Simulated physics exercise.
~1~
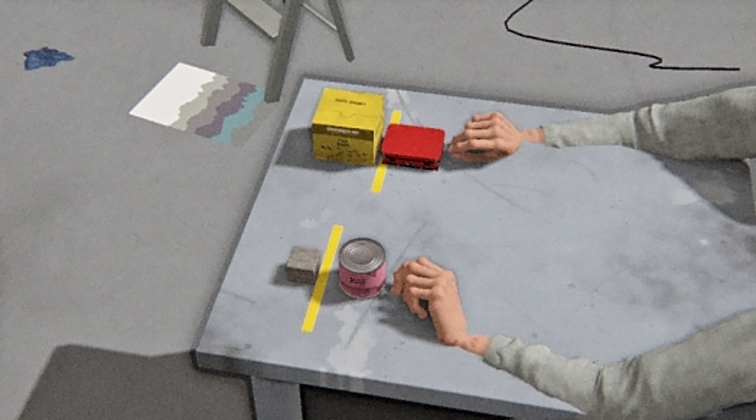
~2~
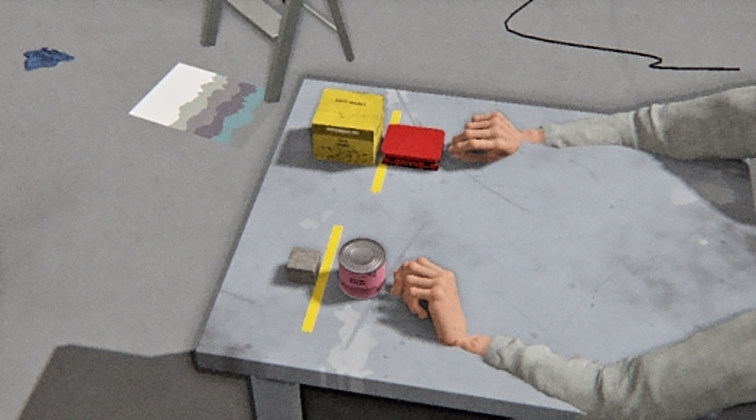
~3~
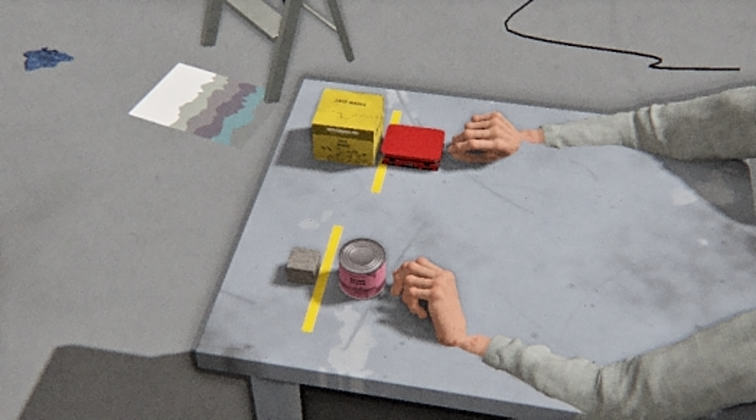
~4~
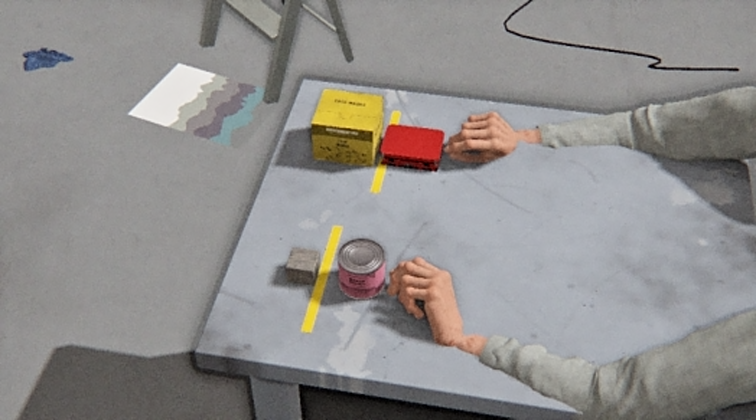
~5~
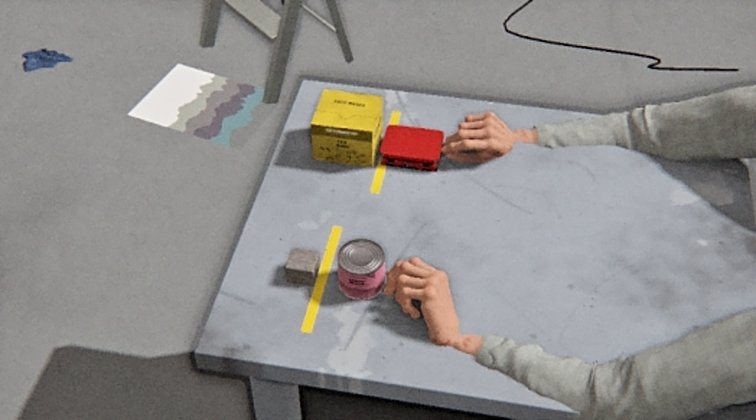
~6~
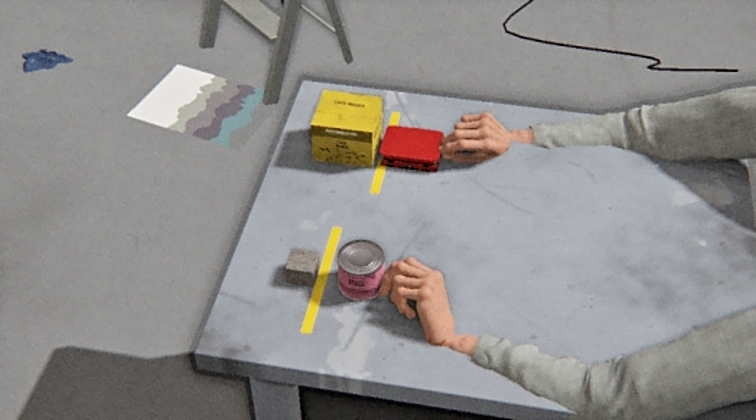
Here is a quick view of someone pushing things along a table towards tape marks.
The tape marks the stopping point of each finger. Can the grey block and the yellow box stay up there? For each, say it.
My guess is the grey block is still up there afterwards, my guess is the yellow box is still up there afterwards.
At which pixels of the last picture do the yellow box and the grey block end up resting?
Final spots: Yellow box at (295, 122), grey block at (258, 261).
Then, 0.68 s past the last view, grey block travelled a little near (292, 266); yellow box travelled a little near (324, 126).
Then, 1.10 s past the last view, grey block travelled about its own width near (271, 263); yellow box travelled about its own width near (306, 124).
Finally, the grey block stays on the table, near (258, 261); the yellow box stays on the table, near (295, 122).
